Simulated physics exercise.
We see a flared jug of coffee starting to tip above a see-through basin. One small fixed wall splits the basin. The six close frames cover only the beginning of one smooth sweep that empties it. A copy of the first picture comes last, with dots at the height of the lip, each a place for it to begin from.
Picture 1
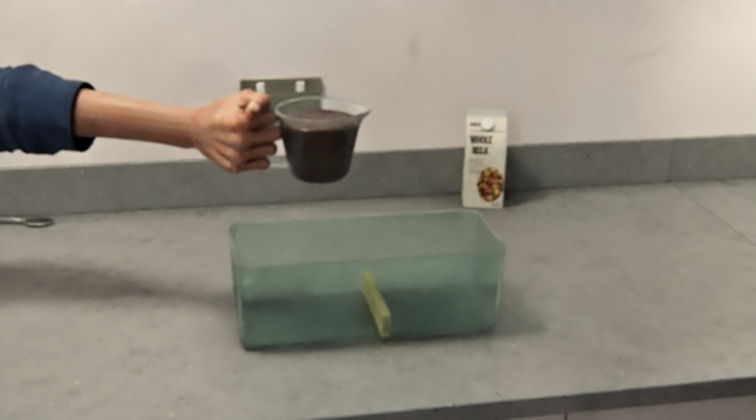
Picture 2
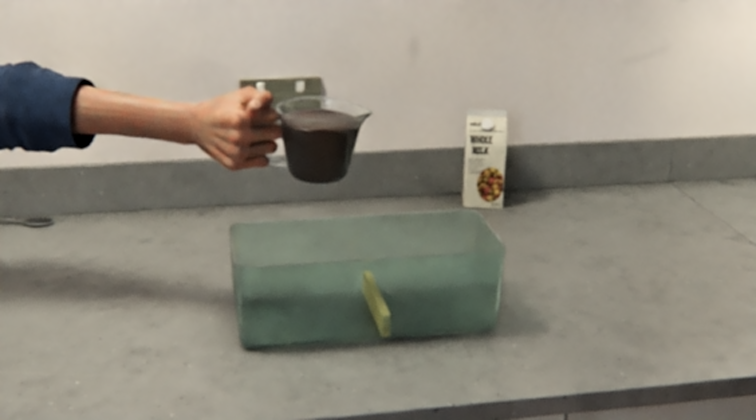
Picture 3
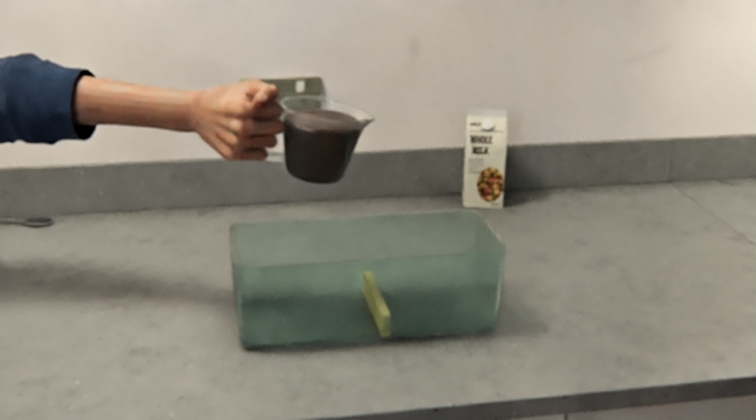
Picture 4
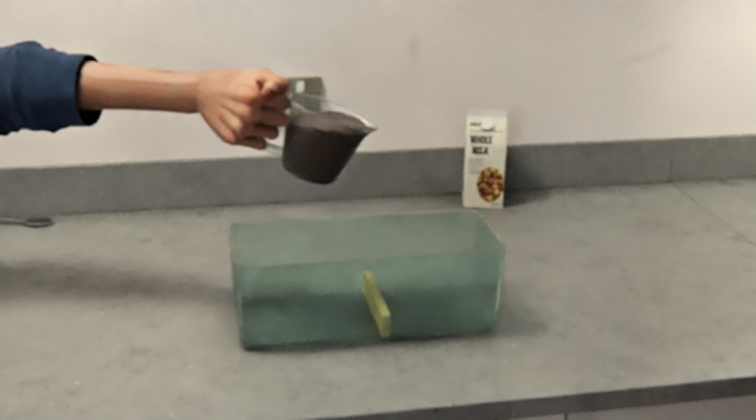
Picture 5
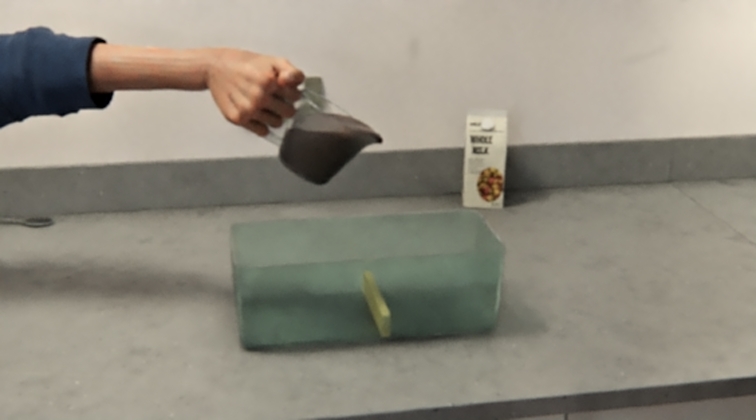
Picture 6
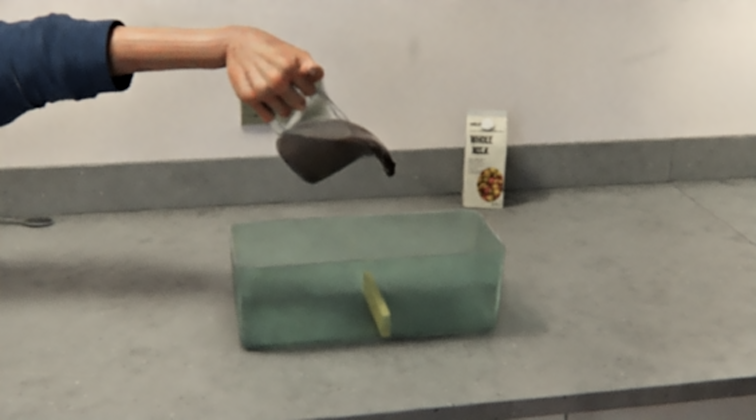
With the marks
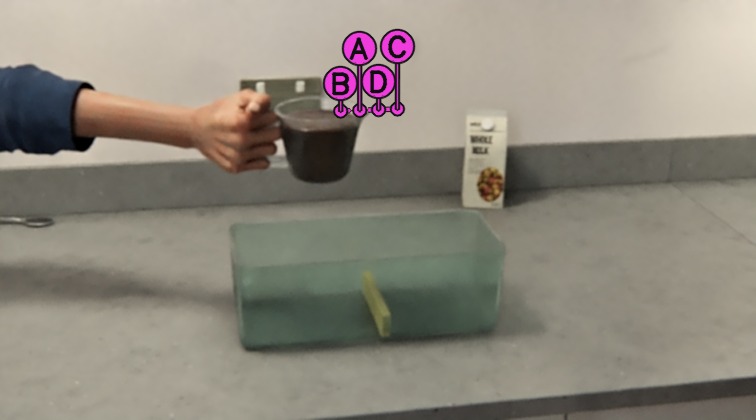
Hand tilting a clear jug of coffee rightward above a see-through basin, the dark liquid starting to run over its lip.
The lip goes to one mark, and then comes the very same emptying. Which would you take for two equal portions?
Choose B.
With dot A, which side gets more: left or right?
More ends on the right.
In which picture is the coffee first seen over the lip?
In picture 5.
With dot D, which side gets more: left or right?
The right side.
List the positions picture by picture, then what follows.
Upright, lip at (370, 109); basin from (240, 346) to (497, 326); top of the wall at (376, 292); nothing has left yet.
Tipped about 2°, lip at (371, 111); nothing has left yet.
Tipped about 9°, lip at (374, 117); nothing has left yet.
Tipped about 19°, lip at (377, 127); nothing has left yet.
Tipped about 33°, lip at (378, 141); coffee is over the lip, down to (378, 141).
Tipped about 49°, lip at (375, 156); coffee is over the lip, down to (388, 172).
On the marked copy, A at (359, 110); B at (340, 111); C at (397, 108); D at (378, 109).
Choosing A, about 28 % ends left of the wall and 70 % right of it.
Choosing B, about 51 % ends left of the wall and 48 % right of it.
Choosing C, about 11 % ends left of the wall and 87 % right of it.
Choosing D, about 13 % ends left of the wall and 85 % right of it.
